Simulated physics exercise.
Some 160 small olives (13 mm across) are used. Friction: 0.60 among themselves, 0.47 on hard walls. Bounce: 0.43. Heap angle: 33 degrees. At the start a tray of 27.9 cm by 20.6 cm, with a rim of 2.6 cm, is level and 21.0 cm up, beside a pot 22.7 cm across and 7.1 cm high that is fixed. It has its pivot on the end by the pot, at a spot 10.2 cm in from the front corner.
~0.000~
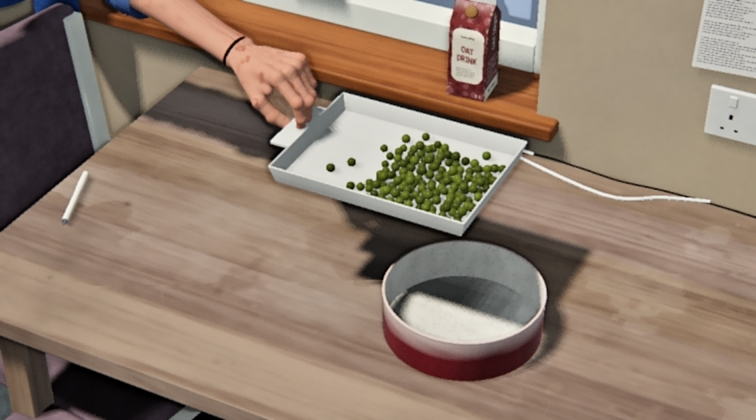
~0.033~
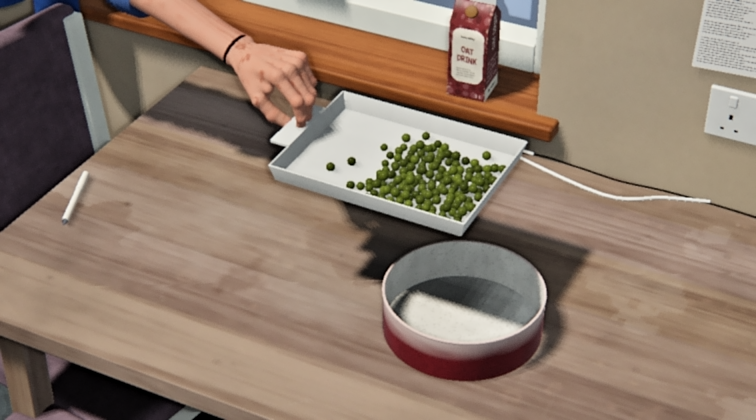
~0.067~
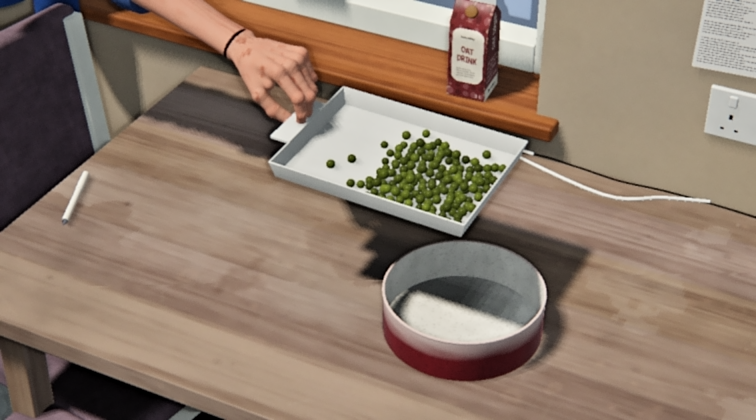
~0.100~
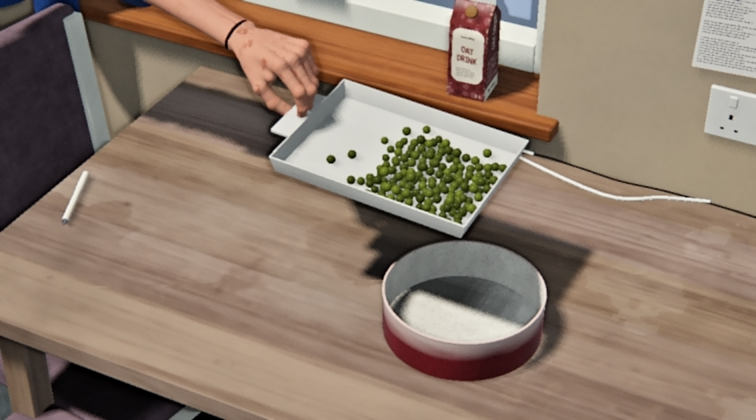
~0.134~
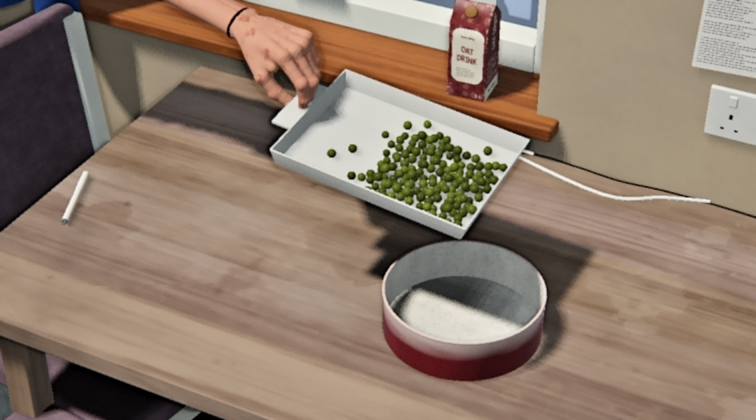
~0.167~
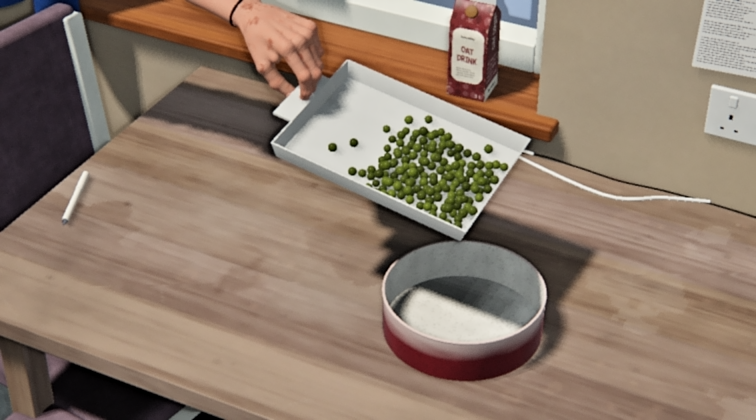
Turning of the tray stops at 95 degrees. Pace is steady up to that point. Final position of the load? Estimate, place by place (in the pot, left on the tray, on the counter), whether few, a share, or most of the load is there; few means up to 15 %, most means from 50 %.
My estimate: Pot: Most, tray: Few, counter: Few.
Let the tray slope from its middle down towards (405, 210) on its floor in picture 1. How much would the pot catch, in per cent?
Near 95 percent, give or take.
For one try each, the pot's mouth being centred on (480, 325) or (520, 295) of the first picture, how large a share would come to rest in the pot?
Near 100 and 85 percent, one try each.
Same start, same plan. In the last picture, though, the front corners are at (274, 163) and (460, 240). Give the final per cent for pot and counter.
You'd end with pot at 95 and counter at 10.
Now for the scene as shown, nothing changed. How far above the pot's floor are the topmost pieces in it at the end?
Some 3.5 cm above the floor.
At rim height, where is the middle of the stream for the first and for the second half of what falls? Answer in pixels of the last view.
Earlier half at about (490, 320), later half at about (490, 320) in pixels.
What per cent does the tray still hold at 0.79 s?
It works out to near 90 per cent of the load.
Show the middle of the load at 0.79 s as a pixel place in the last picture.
By then the middle of the load sits around (467, 191).
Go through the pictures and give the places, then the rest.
The first picture shows tray tilt 0 degrees, front corners at (275, 165) and (461, 220); middle of the pieces at (432, 184); pot at (464, 289).
The second picture shows tray tilt 0 degrees, front corners at (275, 164) and (461, 220); middle of the pieces at (432, 183).
The third picture shows tray tilt 2 degrees, front corners at (275, 161) and (462, 221); middle of the pieces at (432, 182).
The fourth picture shows tray tilt 5 degrees, front corners at (276, 156) and (462, 222), lowest corner right front; middle of the pieces at (432, 181).
The fifth picture shows tray tilt 8 degrees, front corners at (277, 149) and (463, 225), lowest corner right front; middle of the pieces at (433, 179).
The sixth picture shows tray tilt 12 degrees, front corners at (278, 142) and (463, 227), lowest corner right front; middle of the pieces at (434, 177); pot at (464, 289). The tray's pace is about 110 degrees a second.
Then, at 0.54 s, tilt 52 degrees; the tray holds 100 %, the pot 0 %.
After 0.79 s, tilt 79 degrees; the tray holds 90 %, the pot 0 %.
After 1.15 s, tilt 95 degrees; the tray holds 10 %, the pot 70 %.
By 2.0 s all is still; pot 95 %, tray 0 %, counter 10 %.
